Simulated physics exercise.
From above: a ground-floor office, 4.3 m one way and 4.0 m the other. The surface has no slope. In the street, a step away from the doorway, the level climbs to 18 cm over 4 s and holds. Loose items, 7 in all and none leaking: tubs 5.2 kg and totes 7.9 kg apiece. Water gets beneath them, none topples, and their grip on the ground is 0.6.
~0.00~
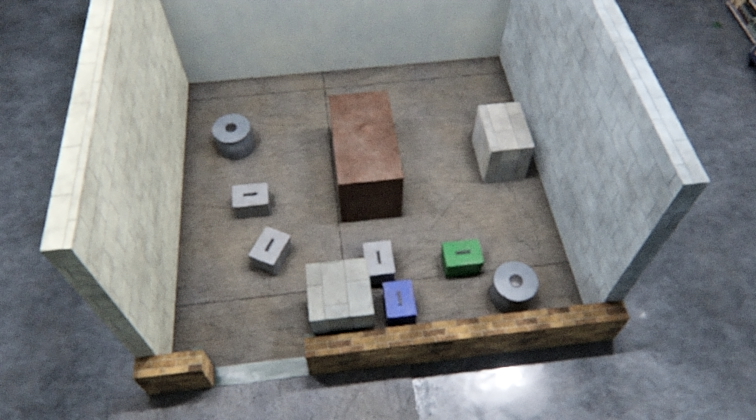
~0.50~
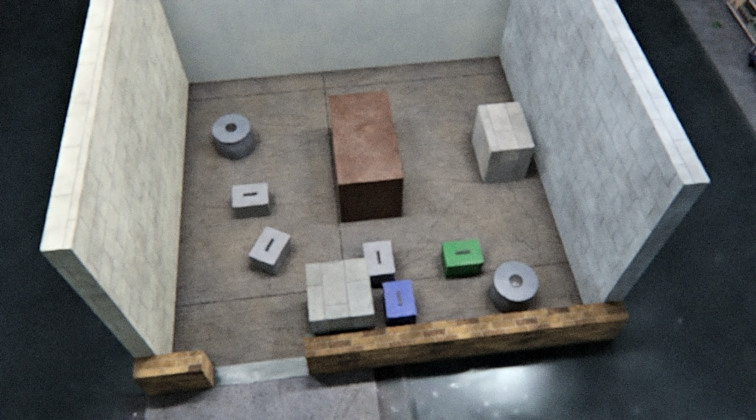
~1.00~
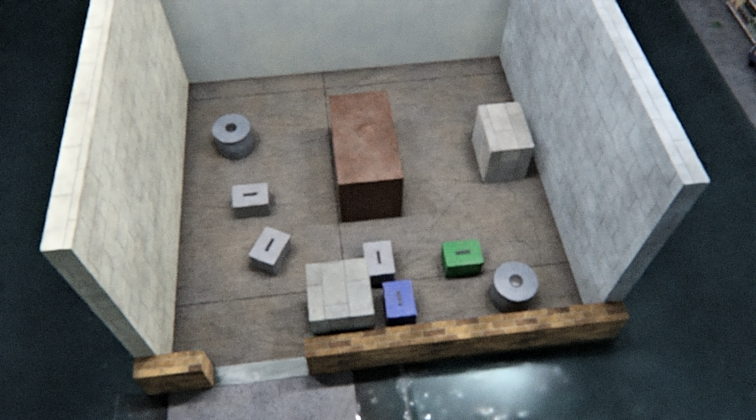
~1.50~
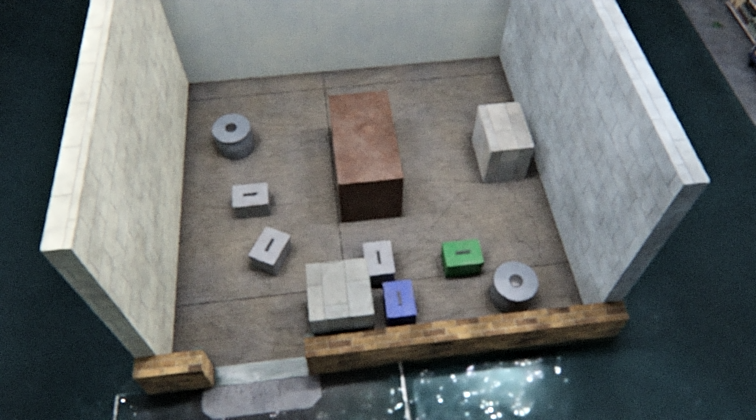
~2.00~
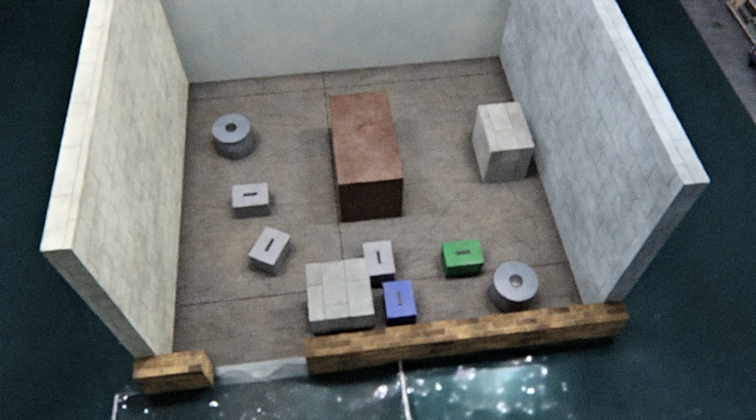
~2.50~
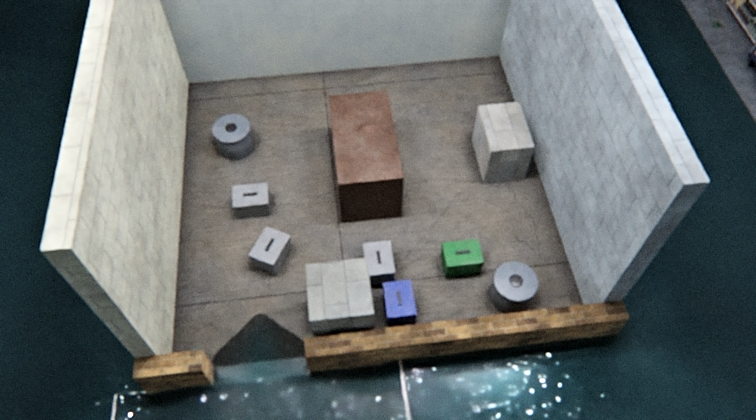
In the video, dark water spreads over the ground outside a walled room seen from above, then a dark wet patch appears just inside the gap in the low front wall, while the blocks and round tubs inside stay still.
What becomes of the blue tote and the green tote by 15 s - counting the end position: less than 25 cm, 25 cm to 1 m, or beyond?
Blue tote holds its place; green tote barely shifts.
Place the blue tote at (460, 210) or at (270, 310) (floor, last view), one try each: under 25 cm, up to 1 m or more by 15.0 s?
In turn: It holds its place; it gets carried off.
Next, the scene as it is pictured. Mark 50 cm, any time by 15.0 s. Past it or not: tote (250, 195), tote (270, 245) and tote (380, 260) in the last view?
In that order: Past it, over, less.
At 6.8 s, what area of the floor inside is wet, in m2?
Roughly 9.0 m2.
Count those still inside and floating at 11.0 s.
2 of them.
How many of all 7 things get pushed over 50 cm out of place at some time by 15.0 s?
4 of them.
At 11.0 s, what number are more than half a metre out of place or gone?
3 of them.
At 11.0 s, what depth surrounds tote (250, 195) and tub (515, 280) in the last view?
About 11 and 1 cm.
After 3.5 s the blue tote is near (399, 298), 0.0 m from its start, aground; the green tote is near (463, 253), 0.0 m from its start, aground; 0 afloat.
After 6.8 s the blue tote is near (399, 298), 0.0 m from its start, aground; the green tote is near (463, 253), 0.0 m from its start, aground; 0 afloat.
After 11.0 s the blue tote is near (399, 298), 0.0 m from its start, aground; the green tote is near (463, 253), 0.0 m from its start, aground; 2 afloat.
After 15.0 s the blue tote is near (399, 298), 0.0 m from its start, aground; the green tote is near (463, 254), 0.0 m from its start, aground; 4 afloat.
